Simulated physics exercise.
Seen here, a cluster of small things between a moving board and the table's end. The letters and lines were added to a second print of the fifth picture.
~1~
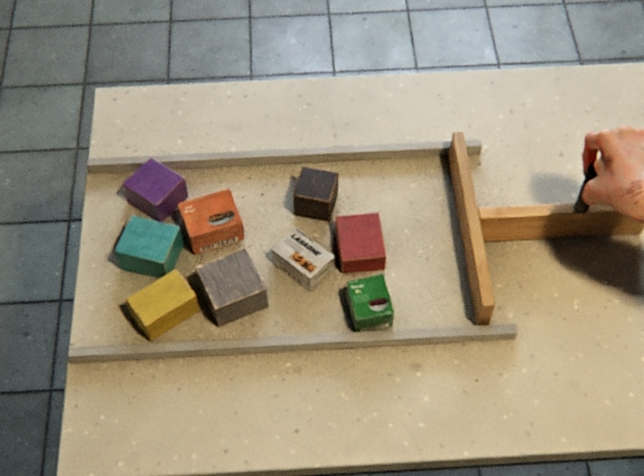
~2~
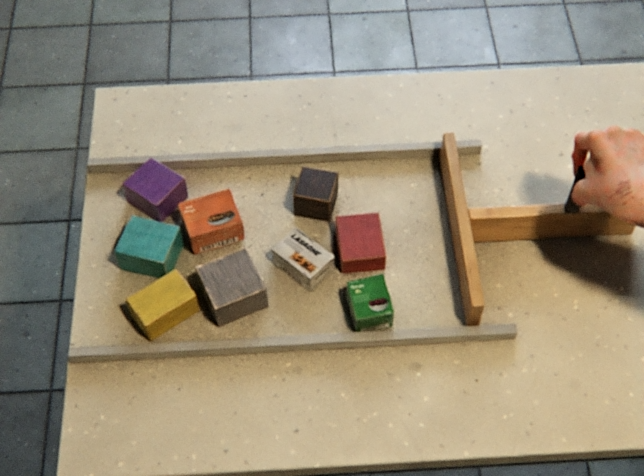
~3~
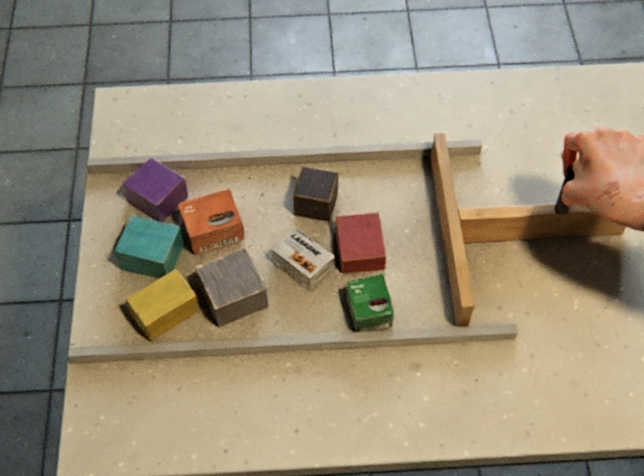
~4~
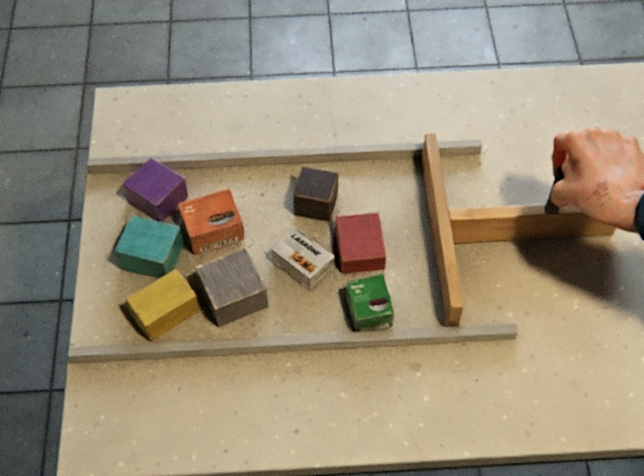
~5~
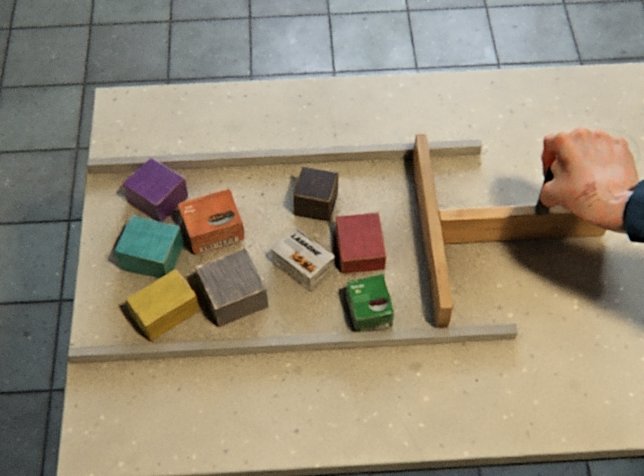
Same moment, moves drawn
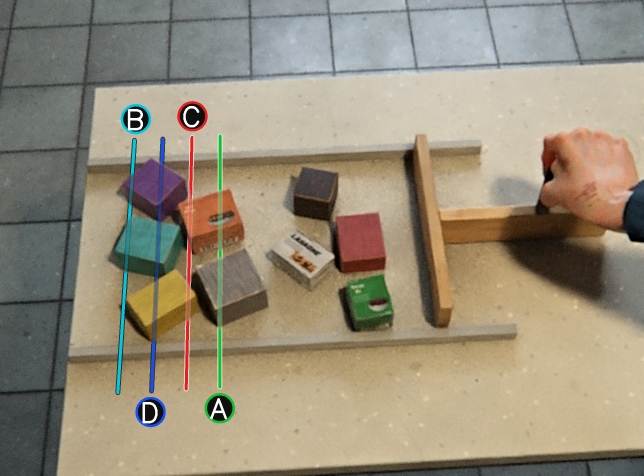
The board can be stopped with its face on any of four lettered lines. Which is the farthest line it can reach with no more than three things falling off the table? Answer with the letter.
No farther than D.
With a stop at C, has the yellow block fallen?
Yes.
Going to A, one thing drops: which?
The yellow block.
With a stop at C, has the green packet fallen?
No.
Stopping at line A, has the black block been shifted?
By then, yes.
On the marked copy, A at (220, 251); B at (127, 256); C at (189, 252); D at (158, 254).
Following D. Soon after the start, board (334, 220); grey block (225, 289); green packet (313, 307).
Later, board (235, 225); yellow block (70, 325); turquoise block (111, 253).
In the end, board (157, 229); turquoise block over the edge; yellow block over the edge; two fallen.
As for the rest, A is within the limit but short; B drops six; C is within the limit but short.
